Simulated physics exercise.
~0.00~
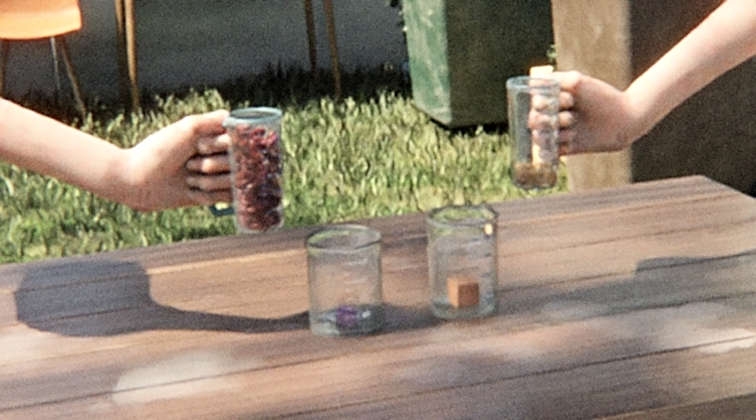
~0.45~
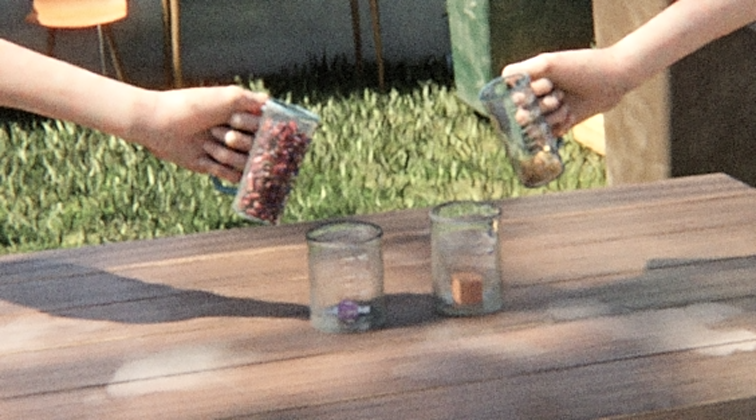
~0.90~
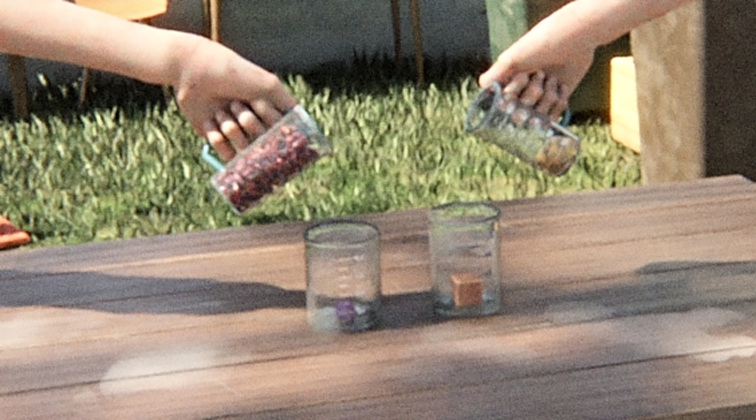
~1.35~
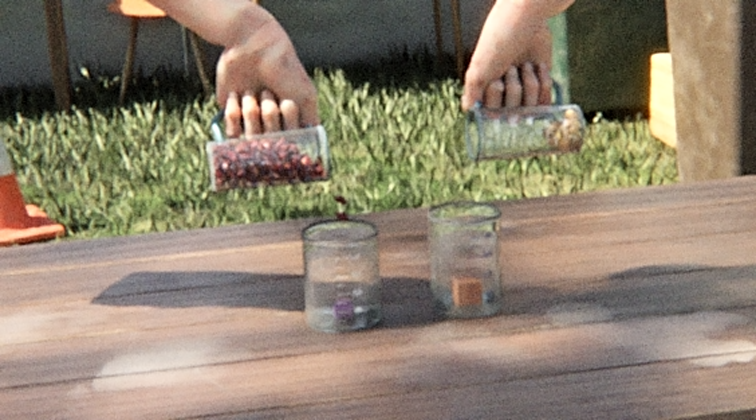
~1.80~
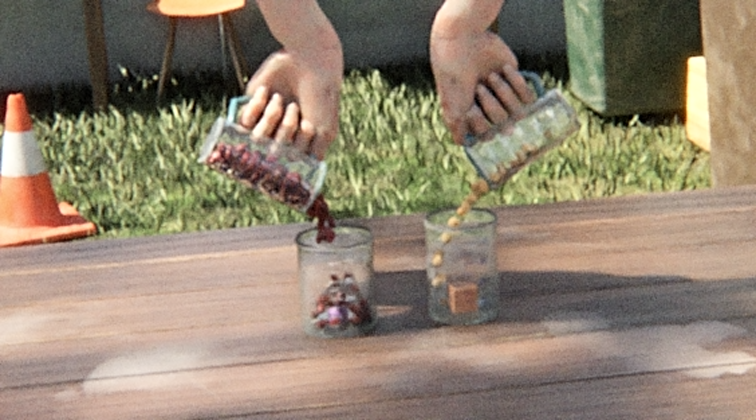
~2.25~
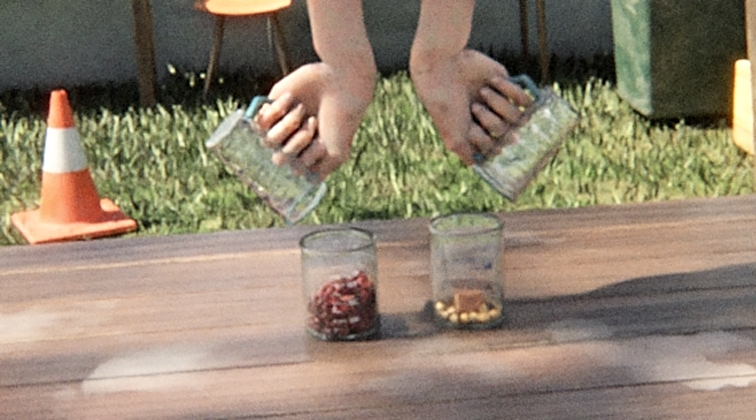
In the video, two hands tip cups over two clear beakers on a wooden table until both cups are empty, dark red pieces burying a small purple object on the left, while fewer yellowish pieces leave the orange-brown block on the right still showing.
